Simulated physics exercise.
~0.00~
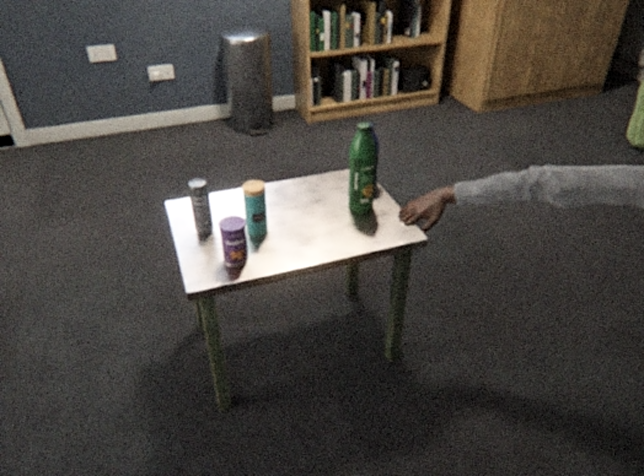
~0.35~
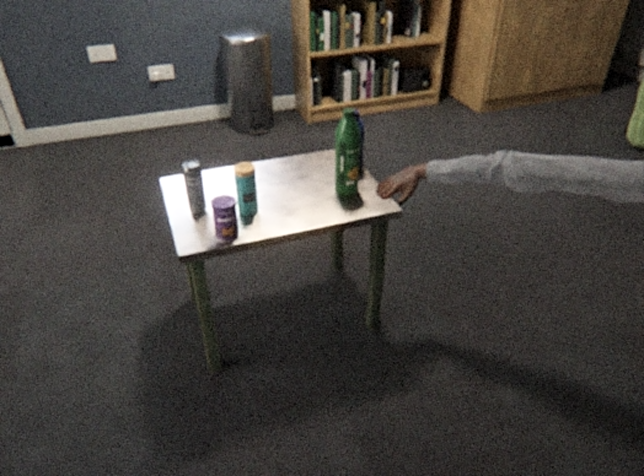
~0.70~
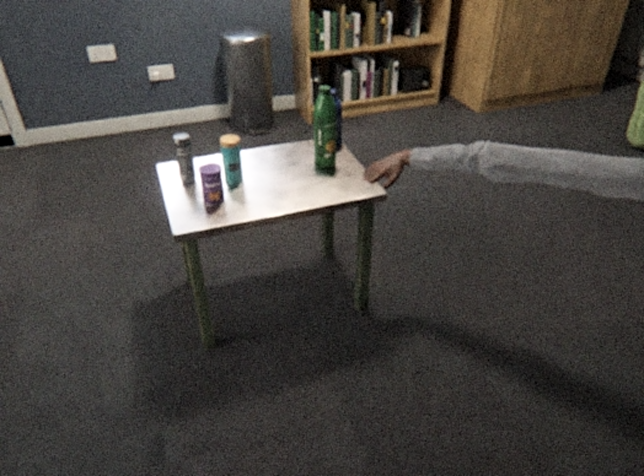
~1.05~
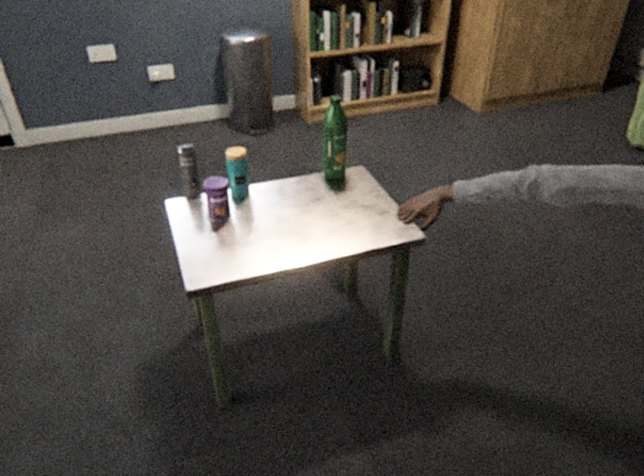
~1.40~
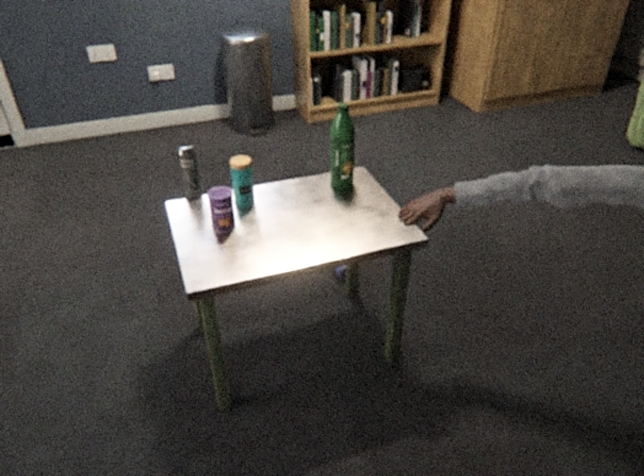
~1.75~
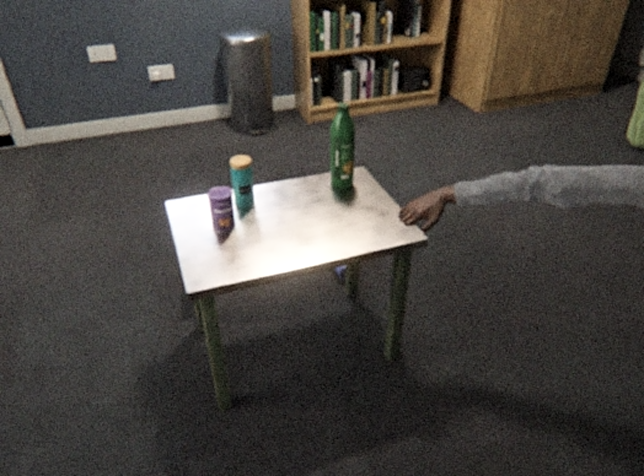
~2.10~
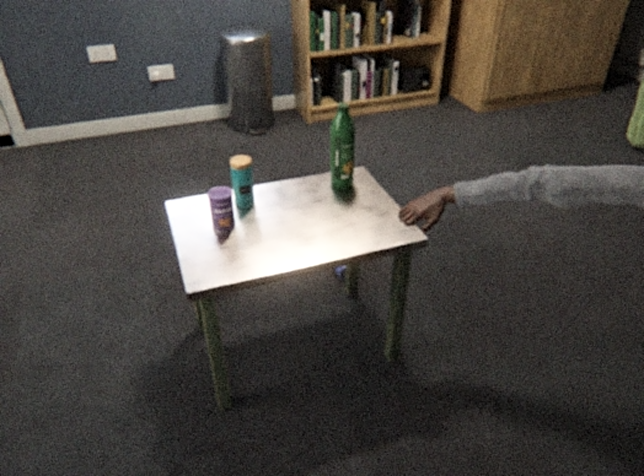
In a carpeted room with a bookcase and a metal bin against the wall, a hand in a grey sleeve grips the right corner of a small table holding a grey can, a purple tin, a turquoise jar and two bottles, one green, one blue. The arm pushes the table away toward the wall, and the items ride along upright. It then pulls the table back, leaving everything nearer the far edge. The blue bottle drops off and lies on the floor beneath, while the can leans, then disappears from the tabletop. The tin, jar and green bottle remain standing.
